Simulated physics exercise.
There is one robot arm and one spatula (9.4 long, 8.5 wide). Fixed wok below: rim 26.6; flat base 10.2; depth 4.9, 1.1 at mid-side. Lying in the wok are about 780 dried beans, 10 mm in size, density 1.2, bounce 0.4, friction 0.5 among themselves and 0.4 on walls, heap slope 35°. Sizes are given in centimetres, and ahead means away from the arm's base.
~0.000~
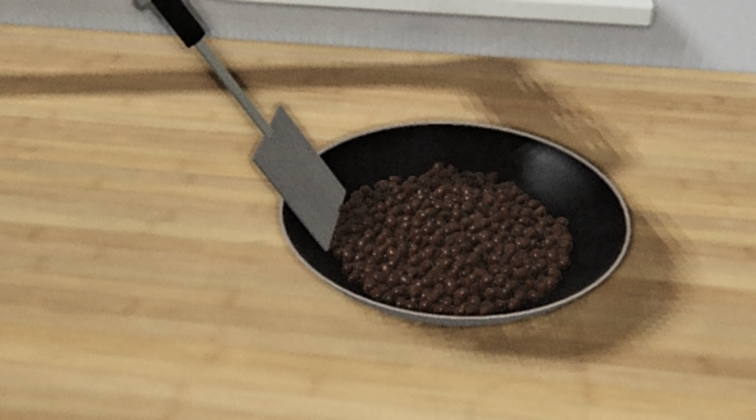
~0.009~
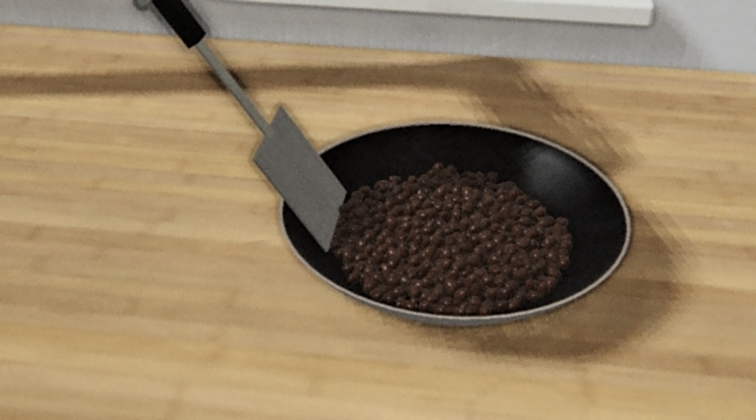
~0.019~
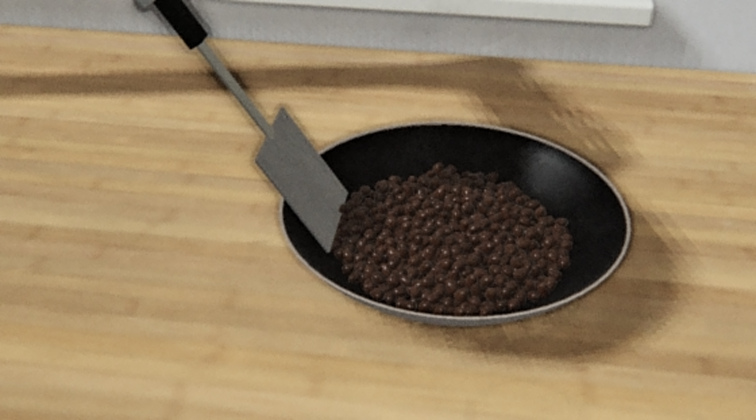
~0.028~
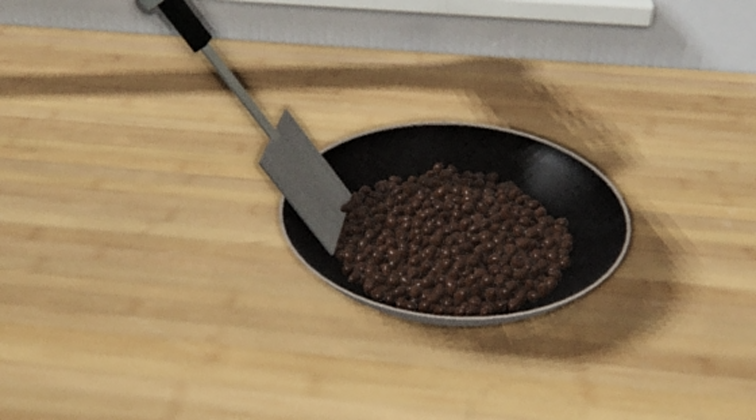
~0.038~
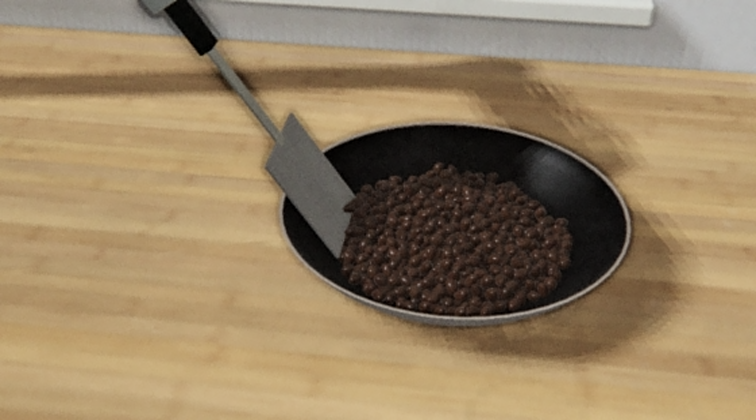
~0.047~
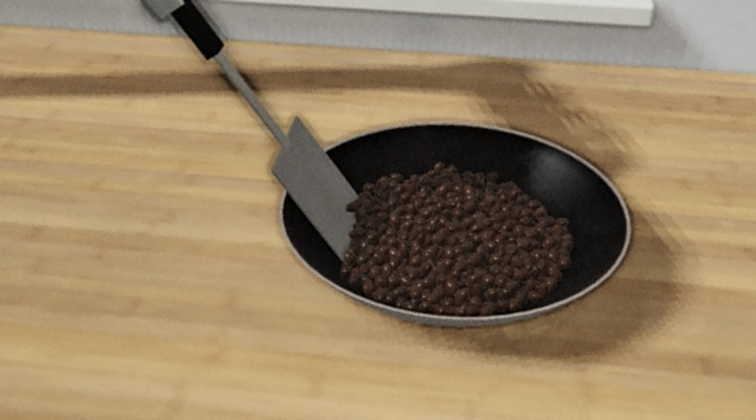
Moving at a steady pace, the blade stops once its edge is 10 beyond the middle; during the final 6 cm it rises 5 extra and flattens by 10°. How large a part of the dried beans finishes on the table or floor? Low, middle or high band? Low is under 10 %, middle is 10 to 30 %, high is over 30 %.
Middle band.
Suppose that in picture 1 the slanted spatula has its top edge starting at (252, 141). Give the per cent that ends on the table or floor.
25 percent or so.
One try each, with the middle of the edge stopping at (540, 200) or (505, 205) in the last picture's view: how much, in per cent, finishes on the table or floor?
I'd say some 5 per cent, then some 0 per cent.
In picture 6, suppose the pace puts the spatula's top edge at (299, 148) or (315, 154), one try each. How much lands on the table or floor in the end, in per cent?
Estimates: About 35 %, about 45 %.
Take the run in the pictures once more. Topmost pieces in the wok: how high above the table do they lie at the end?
Height at the end: Around 5.5 cm.
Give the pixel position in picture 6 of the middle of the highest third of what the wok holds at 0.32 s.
Around (579, 214).
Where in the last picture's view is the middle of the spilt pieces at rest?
In the last view, it's around (684, 268).
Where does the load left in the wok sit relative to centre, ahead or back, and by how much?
It sits near 4.5 centimetres ahead of centre.
After 0.19 s, sloping 56°, highest piece 10 above the table; 780 in the wok, 1 on the blade or in flight.
After 0.32 s, sloping 53°, highest piece 8 above the table; 754 in the wok, 1 on the table or floor, 26 on the blade or in flight.
After 0.59 s, sloping 46°, highest piece 6 above the table; 603 in the wok, 177 on the table or floor, 1 on the blade or in flight.
After 1.64 s, sloping 46°, highest piece 5 above the table; 603 in the wok, 178 on the table or floor.
In the end, 603 in the wok, 178 on the table or floor. That is 23 % on the table or floor.
